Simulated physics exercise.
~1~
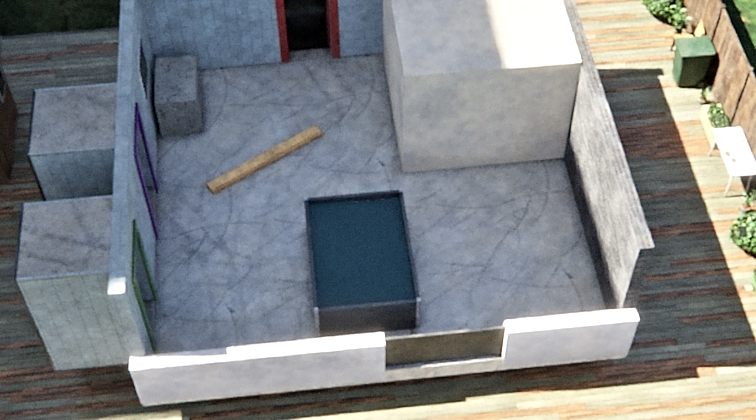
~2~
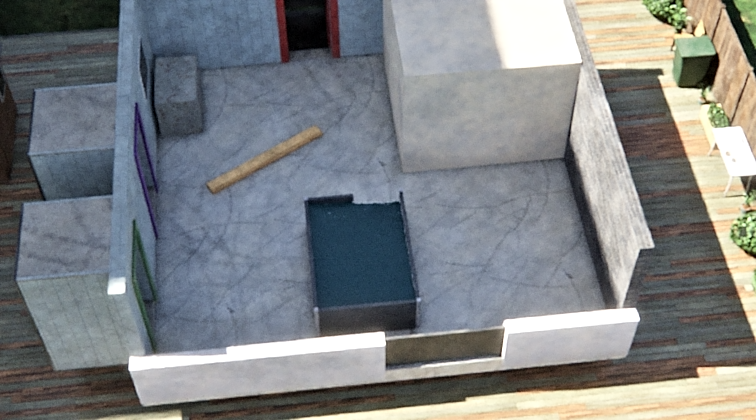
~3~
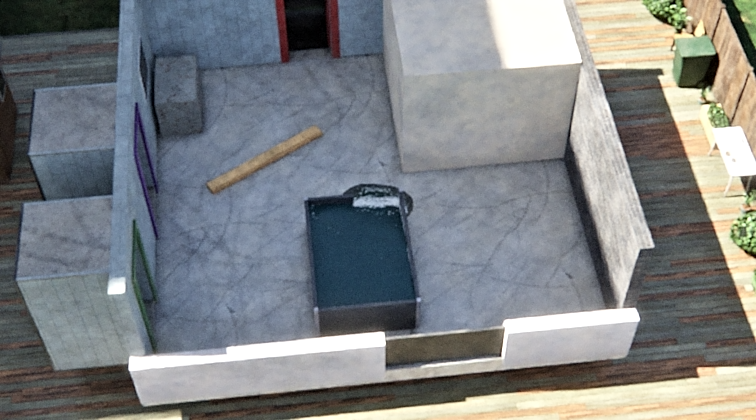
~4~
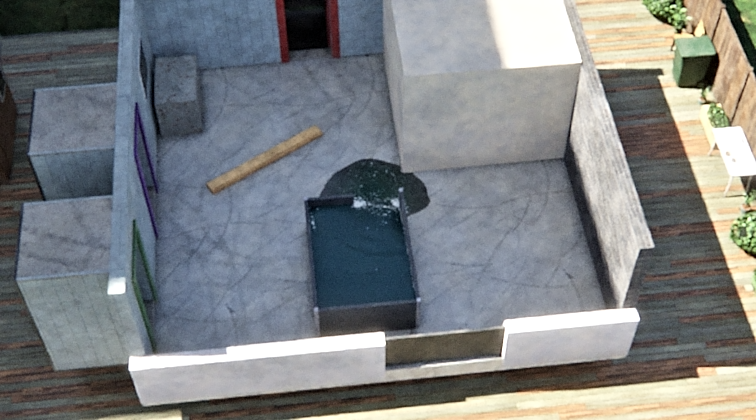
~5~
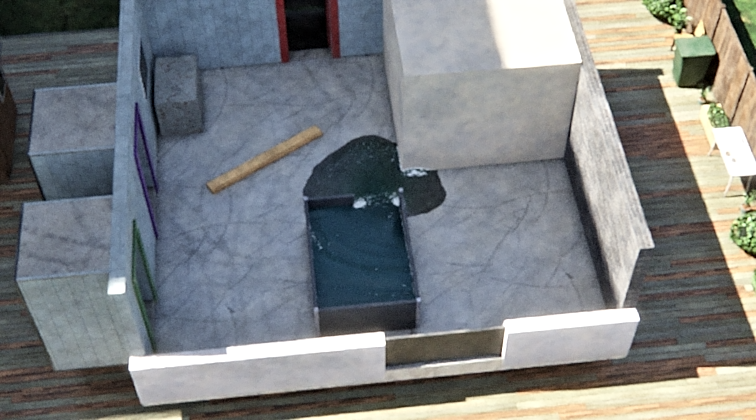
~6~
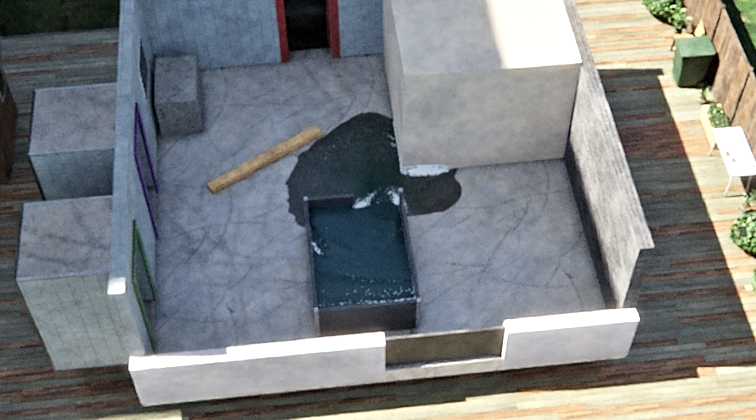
Dark water pours from the far side of the open tank and spreads across the floor.
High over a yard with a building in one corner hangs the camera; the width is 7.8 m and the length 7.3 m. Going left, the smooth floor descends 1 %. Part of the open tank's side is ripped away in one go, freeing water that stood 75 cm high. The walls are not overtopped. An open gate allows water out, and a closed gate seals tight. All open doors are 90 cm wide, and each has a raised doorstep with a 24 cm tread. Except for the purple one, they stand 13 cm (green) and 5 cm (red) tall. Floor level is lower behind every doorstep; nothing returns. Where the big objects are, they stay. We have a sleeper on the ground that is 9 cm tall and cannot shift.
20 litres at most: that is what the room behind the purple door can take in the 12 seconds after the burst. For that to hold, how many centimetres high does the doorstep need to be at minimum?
It would need to be around 7.5 cm high.
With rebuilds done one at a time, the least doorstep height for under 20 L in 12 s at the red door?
Roughly 23 cm at red.
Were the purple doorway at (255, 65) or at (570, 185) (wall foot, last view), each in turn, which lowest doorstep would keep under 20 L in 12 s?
10.0 and 13.5 cm.
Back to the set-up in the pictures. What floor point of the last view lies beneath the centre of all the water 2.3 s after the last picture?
(366, 204) or so.
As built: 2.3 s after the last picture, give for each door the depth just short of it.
Depths, in cm - green: 0, red: 23, purple: 0.
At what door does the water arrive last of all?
That one's the green door.
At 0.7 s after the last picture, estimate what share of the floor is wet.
Wet: Close to 25 %.
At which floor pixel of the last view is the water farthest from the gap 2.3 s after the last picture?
Somewhere near the pixel (176, 74).
Then, 0.7 s after the last picture water covers 25 % of the floor, deepest (40 cm) near (381, 214); it has not reached the purple door.
Then, 2.3 s after the last picture water covers 45 % of the floor, deepest (30 cm) near (358, 58); it has not reached the purple door.
Then, 11.3 s after the last picture water covers 95 % of the floor, deepest (13 cm) near (167, 87); 9 cm at the purple door, 0 litres in over its 23 cm doorstep.
At the purple door as built, the water peaked near 10 cm, 7.1 s after the last picture.
With a doorstep of 6.5 cm, 31 litres would have come in within the 12 s; with 9 cm, 6 litres. So under 20 litres takes about 7.5 cm.
